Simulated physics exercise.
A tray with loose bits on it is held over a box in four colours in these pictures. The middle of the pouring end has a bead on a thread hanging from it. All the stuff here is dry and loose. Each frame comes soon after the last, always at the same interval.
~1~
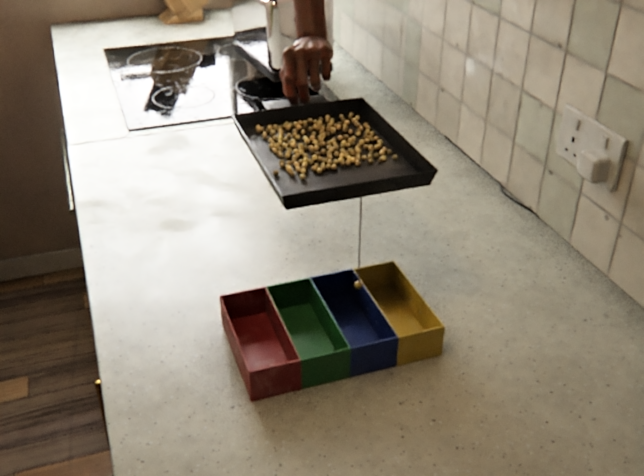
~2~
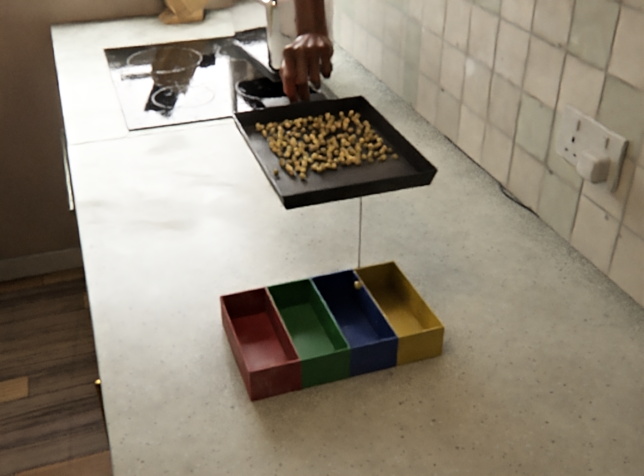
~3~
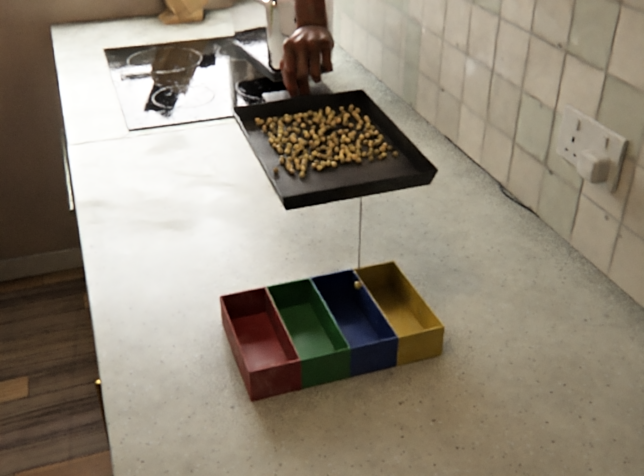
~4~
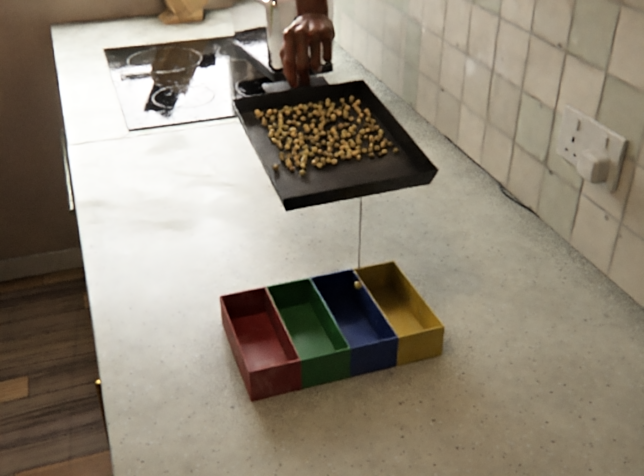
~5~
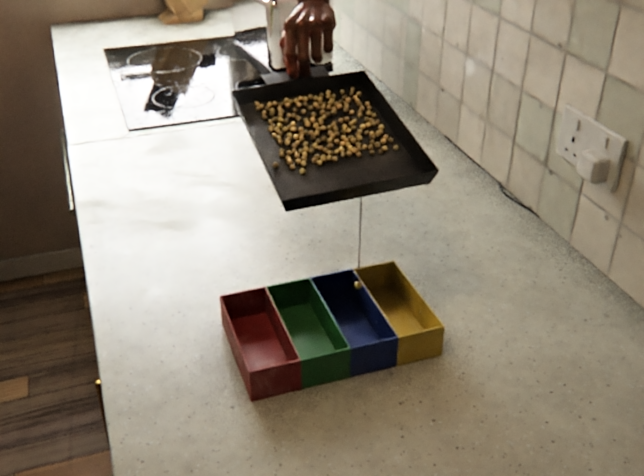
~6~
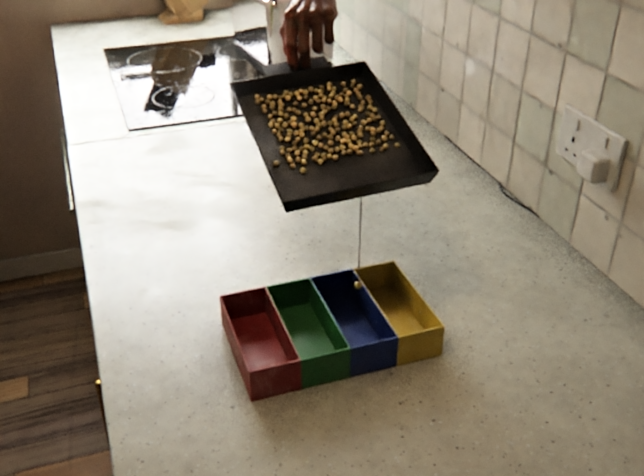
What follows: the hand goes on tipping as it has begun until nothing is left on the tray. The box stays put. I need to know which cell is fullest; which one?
That is the green cell.
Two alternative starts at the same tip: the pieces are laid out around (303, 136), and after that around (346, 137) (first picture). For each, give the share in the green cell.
Shares in turn: 60 % and 40 %.
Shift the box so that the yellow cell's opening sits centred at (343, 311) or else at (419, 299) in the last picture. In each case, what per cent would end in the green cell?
You'd get near 0 per cent and afterwards near 40 per cent.
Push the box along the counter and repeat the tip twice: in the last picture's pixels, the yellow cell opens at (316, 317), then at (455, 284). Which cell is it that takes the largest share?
So the first one goes to the cell in yellow and the second to the red one.
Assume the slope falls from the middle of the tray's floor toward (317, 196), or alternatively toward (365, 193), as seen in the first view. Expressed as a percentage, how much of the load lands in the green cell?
Lab note: Try one about 80 %, try two 10 %.
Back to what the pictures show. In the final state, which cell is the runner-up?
Second: Blue.
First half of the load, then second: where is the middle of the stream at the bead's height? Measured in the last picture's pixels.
The first part passes (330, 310); everything after passes (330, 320).
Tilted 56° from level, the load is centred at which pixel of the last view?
Roughly at (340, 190).
Soon, tray tipped steeply; nearly all on the tray; a stray few in the blue cell; a stray few in the red cell; a stray few in the green cell; a stray few in the yellow cell; a stray few falling or outside the box.
A while on, tray tipped right over; most on the tray; a stray few in the green cell; a stray few in the blue cell; a small part falling or outside the box.
Towards the end, tray tipped past a quarter turn; about half in the green cell; about a third in the blue cell; a small part in the yellow cell; a small part in the red cell; a small part falling or outside the box.
Finally, tray tipped past a quarter turn; about half in the green cell; about a third in the blue cell; a small part in the yellow cell; a small part in the red cell; a small part outside the box.
